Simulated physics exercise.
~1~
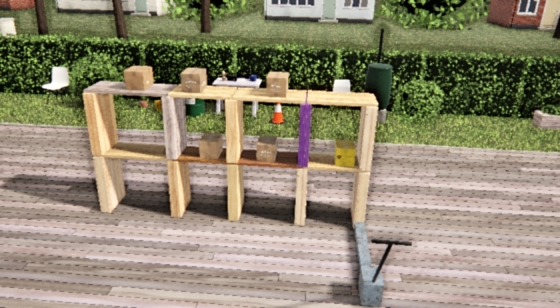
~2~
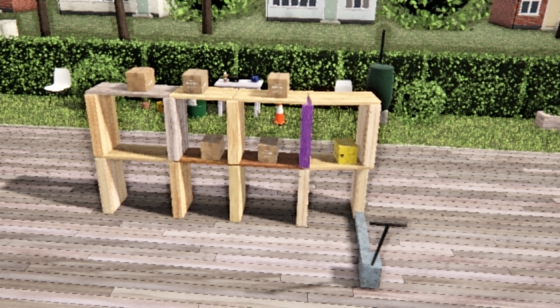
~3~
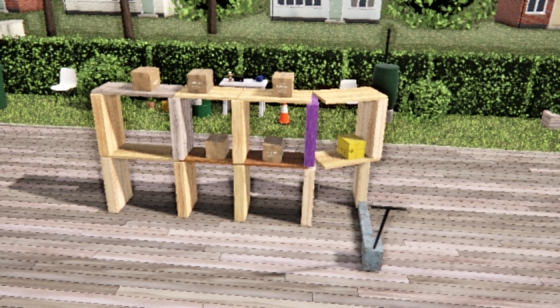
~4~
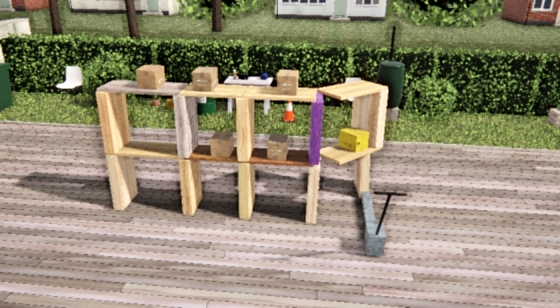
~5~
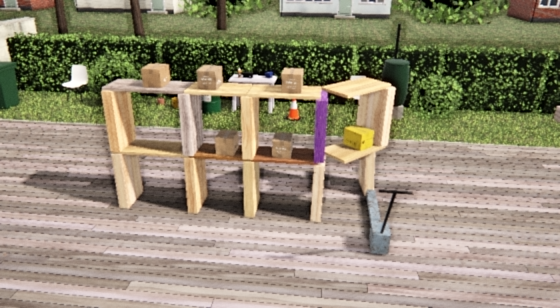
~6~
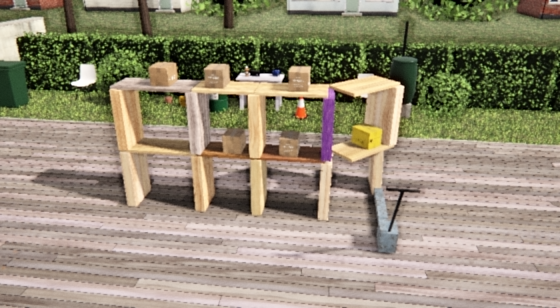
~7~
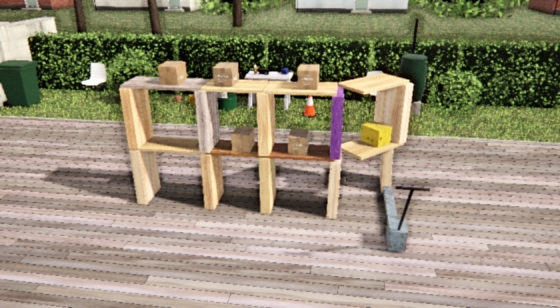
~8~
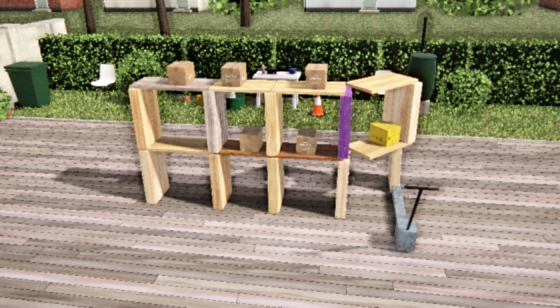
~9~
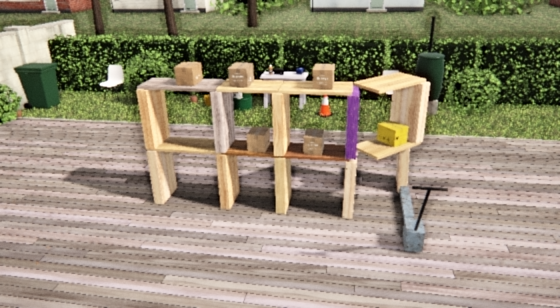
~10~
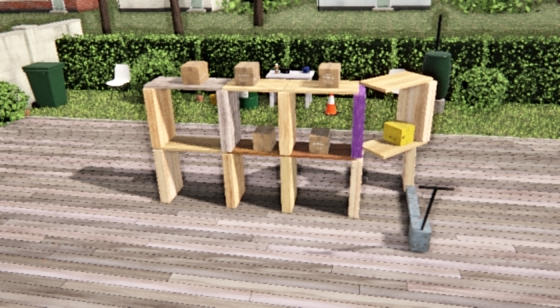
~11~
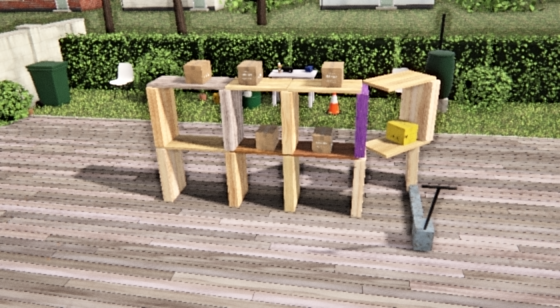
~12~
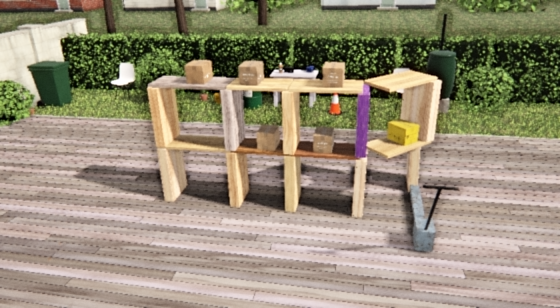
Floor jack pushing the right end of a two-tier timber shelf backward, leaving it skewed but standing with its yellow carton aboard.
